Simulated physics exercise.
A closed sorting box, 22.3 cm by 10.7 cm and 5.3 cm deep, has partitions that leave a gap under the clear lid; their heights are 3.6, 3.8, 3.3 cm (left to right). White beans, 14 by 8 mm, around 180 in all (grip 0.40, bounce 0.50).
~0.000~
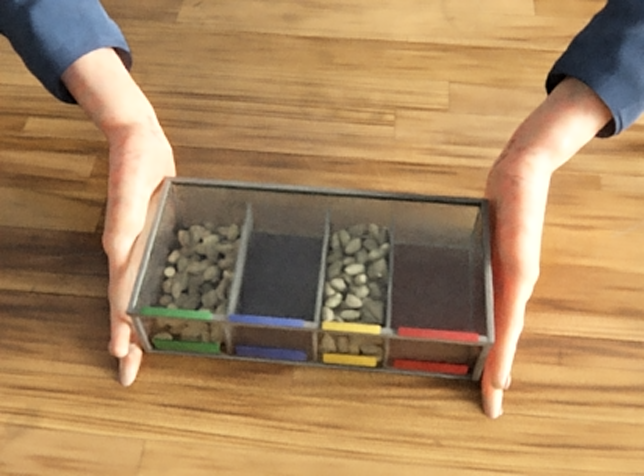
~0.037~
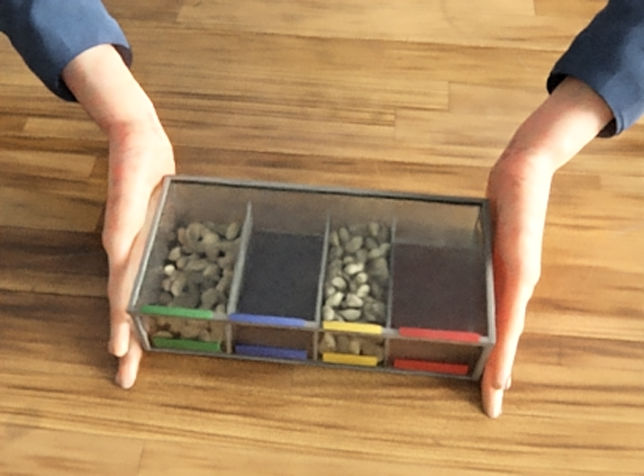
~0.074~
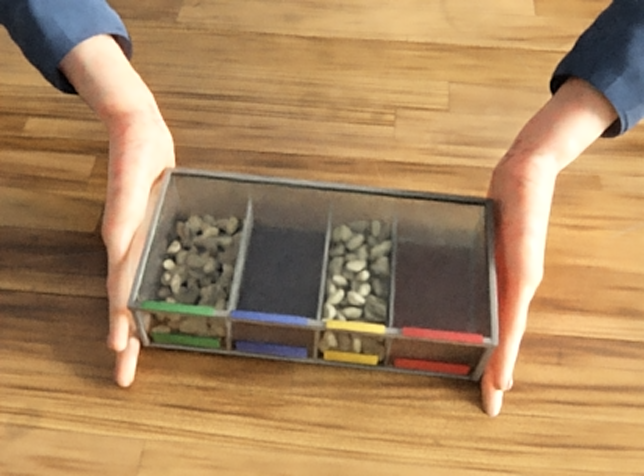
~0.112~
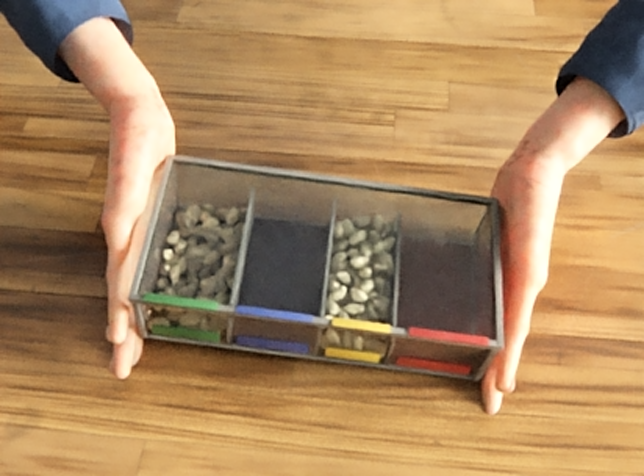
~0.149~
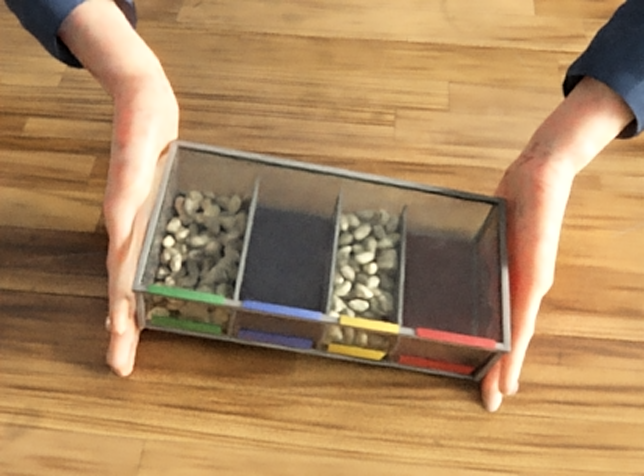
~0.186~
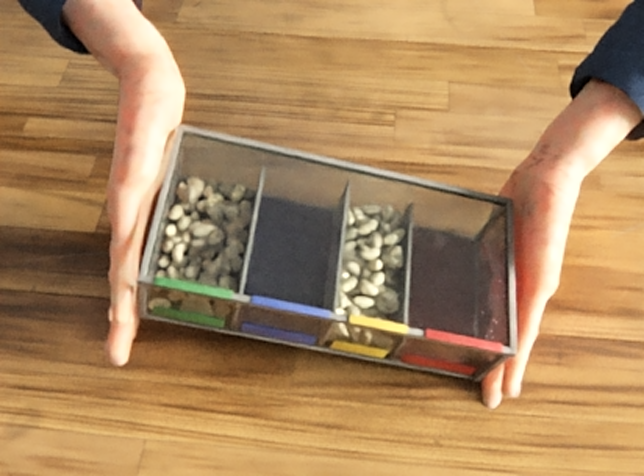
Two hands holding a clear-lidded box with white beans in the green and yellow sections, tilting it slightly down to the right.
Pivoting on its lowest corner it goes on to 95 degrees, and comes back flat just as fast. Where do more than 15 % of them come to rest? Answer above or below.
Red compartment: Above; blue compartment: Below; green compartment: Above; yellow compartment: Above.
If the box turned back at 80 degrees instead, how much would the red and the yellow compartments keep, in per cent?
In that case red 20; yellow 40.
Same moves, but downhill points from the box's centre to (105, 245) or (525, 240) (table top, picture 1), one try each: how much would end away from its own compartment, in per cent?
About 20 and 55 per cent.
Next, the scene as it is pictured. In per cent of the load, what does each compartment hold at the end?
Red 45, blue 5, green 25, yellow 25.
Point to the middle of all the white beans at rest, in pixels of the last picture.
Near (379, 329).
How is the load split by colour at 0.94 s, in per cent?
Red 15; blue 10; green 35; yellow 40.
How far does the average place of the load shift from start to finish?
Roughly 5.0 cm.
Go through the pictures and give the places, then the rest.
In the first picture, box tilt 0 degrees, front corners at (134, 310) and (487, 338); green 40 %, yellow 60 %.
In the second picture, box tilt 1 degrees, front corners at (134, 308) and (488, 339).
In the third picture, box tilt 3 degrees, front corners at (135, 303) and (491, 340).
In the fourth picture, box tilt 6 degrees, front corners at (136, 295) and (496, 342), lowest corner right front.
In the fifth picture, box tilt 10 degrees, front corners at (140, 286) and (502, 345), lowest corner right front.
In the sixth picture, box tilt 15 degrees, front corners at (145, 278) and (509, 349), lowest corner right front; green 40 %, yellow 60 %. Its pace works out near 120 degrees a second.
After 0.94 s, tilt 95 degrees; red 15 %, blue 10 %, green 35 %, yellow 40 %.
Then, at 1.44 s, tilt 42 degrees; red 45 %, blue 5 %, green 25 %, yellow 25 %.
Then, at 2.00 s, tilt 0 degrees; red 45 %, blue 5 %, green 25 %, yellow 25 %.
In the end, at 2.4 s, red 45 %, blue 5 %, green 25 %, yellow 25 %.
